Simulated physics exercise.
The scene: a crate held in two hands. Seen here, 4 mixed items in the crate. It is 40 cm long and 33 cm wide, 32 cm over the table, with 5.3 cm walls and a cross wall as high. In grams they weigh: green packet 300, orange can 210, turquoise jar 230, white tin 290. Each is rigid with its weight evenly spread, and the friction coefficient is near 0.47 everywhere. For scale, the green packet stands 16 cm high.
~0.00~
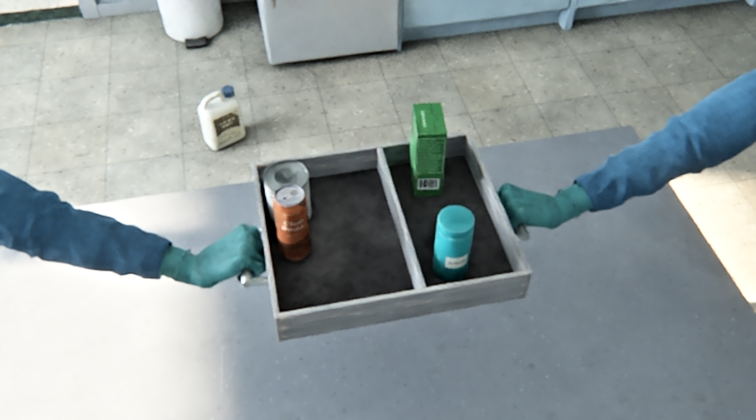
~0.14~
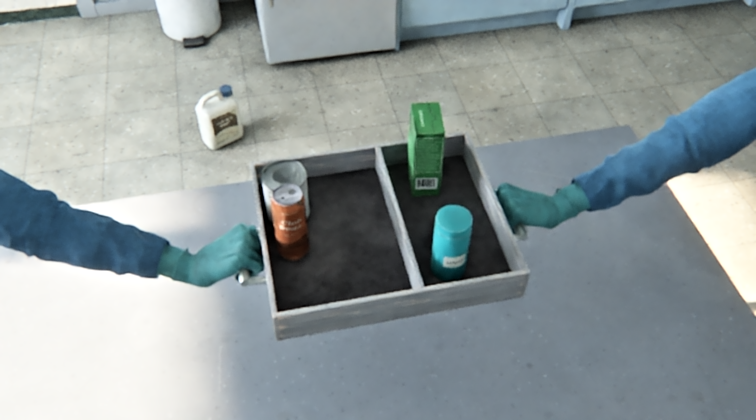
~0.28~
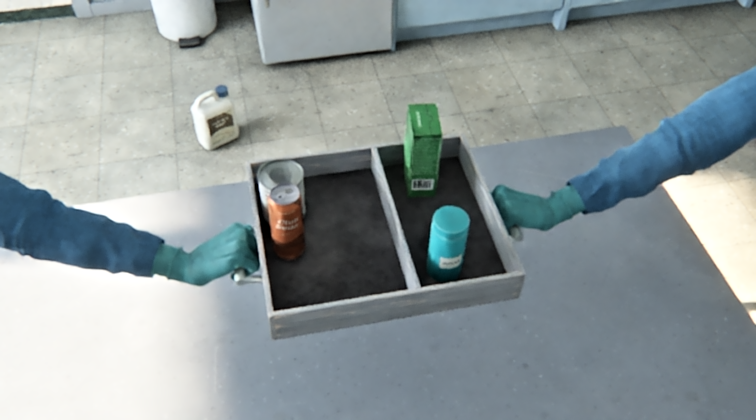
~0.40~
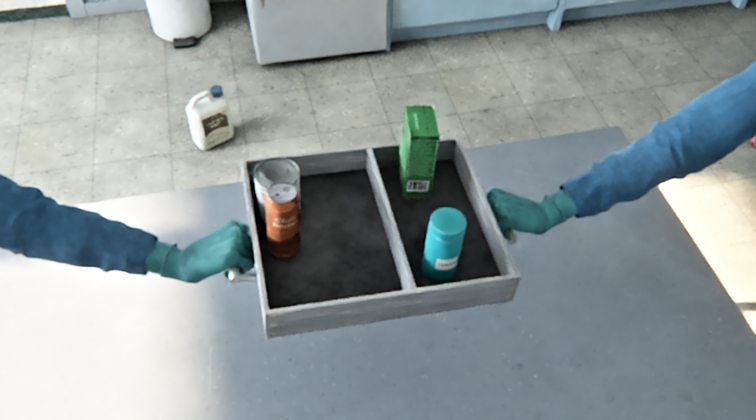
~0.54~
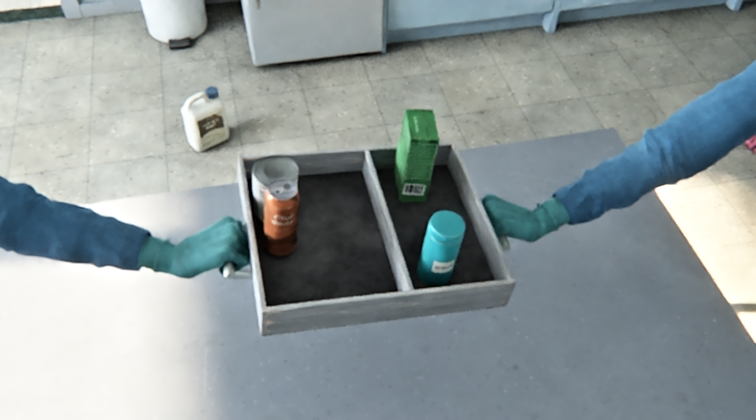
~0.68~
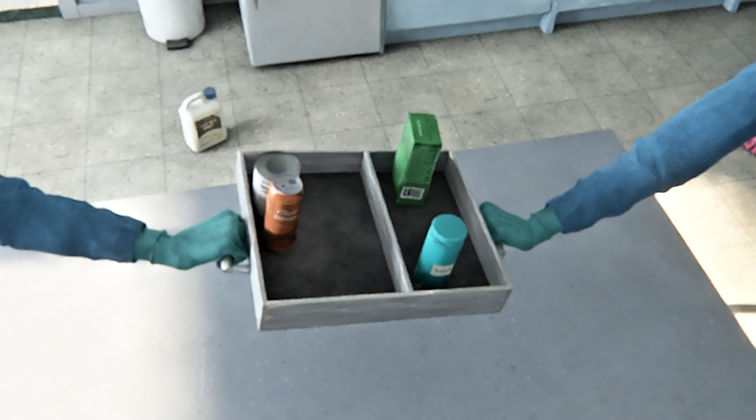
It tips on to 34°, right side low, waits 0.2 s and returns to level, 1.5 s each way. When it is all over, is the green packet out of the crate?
The green packet comes out of the crate.
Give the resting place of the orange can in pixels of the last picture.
Around (340, 235).
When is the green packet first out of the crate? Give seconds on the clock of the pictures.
Near 1.4 s.
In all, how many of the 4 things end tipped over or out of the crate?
3 of them.
By 1.28 s, tip 31°, right side down; green packet rocked 64° off its seat near (453, 192); orange can rocked 50° off its seat; turquoise jar rocked 16° off its seat.
By 1.58 s, tip 34°, right side down; green packet now out of the crate; orange can on its side; turquoise jar rocked 53° off its seat.
By 2.58 s, tip 16°, right side down; orange can on its side; turquoise jar rocked 53° off its seat; white tin 14 cm from its spot.
When it is over (3.8 s), out of the crate, green packet; lying over in the crate, orange can and turquoise jar; not toppled but over 5 cm from the start, white tin. In the last view, green packet near (483, 264).
